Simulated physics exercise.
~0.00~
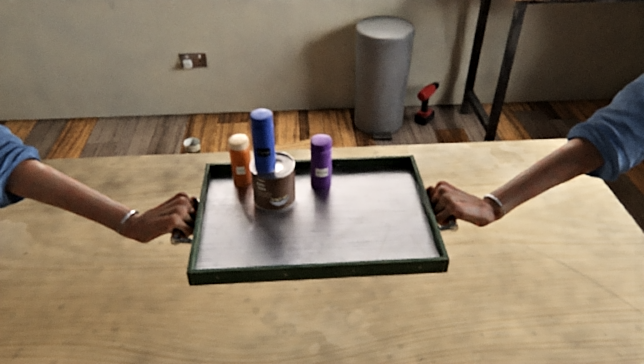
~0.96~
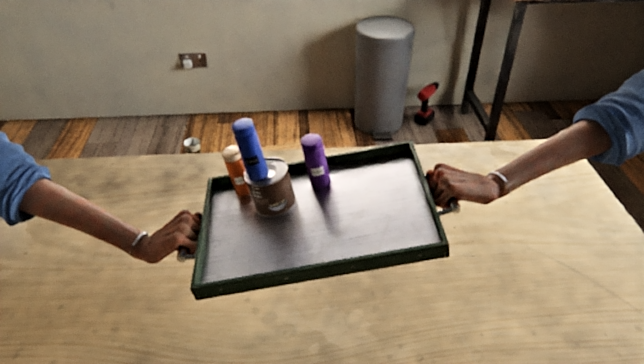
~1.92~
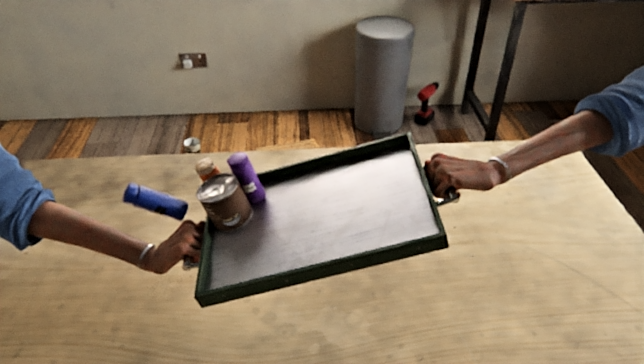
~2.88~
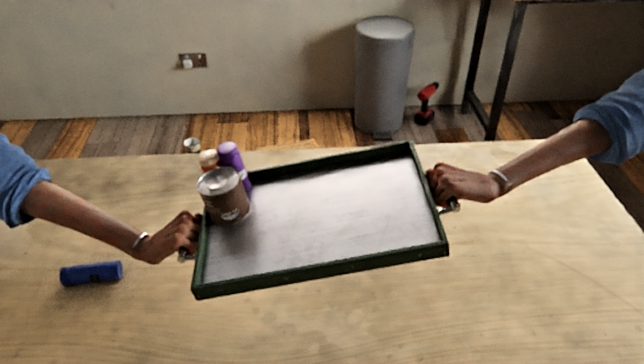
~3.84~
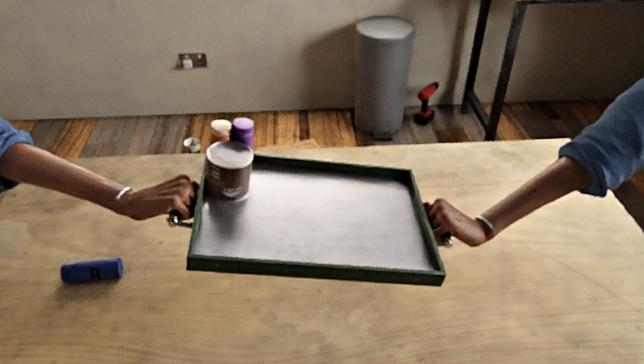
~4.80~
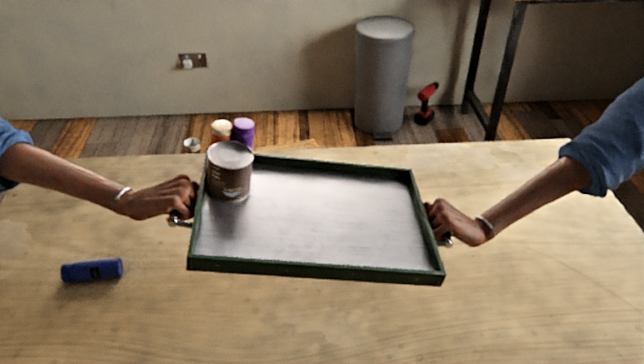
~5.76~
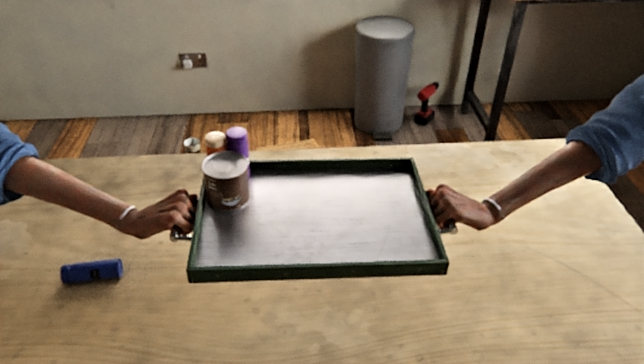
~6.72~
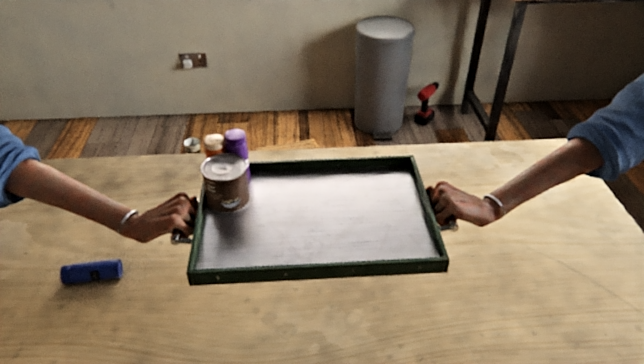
To begin with, two hands hold a dark-rimmed tray level over a wooden table, with orange, blue and purple shakers and a brown tin grouped toward its back left. The hands tip the tray down on the left, and the blue shaker leans over. As the tilt steepens, the tin and purple shaker slide left, while the blue shaker drops past the left edge and comes to rest on its side on the table. The tray then swings the other way, dipping slightly right, and pauses. Finally it returns to level, with the tin and the two remaining shakers upright and clustered in the back left corner.
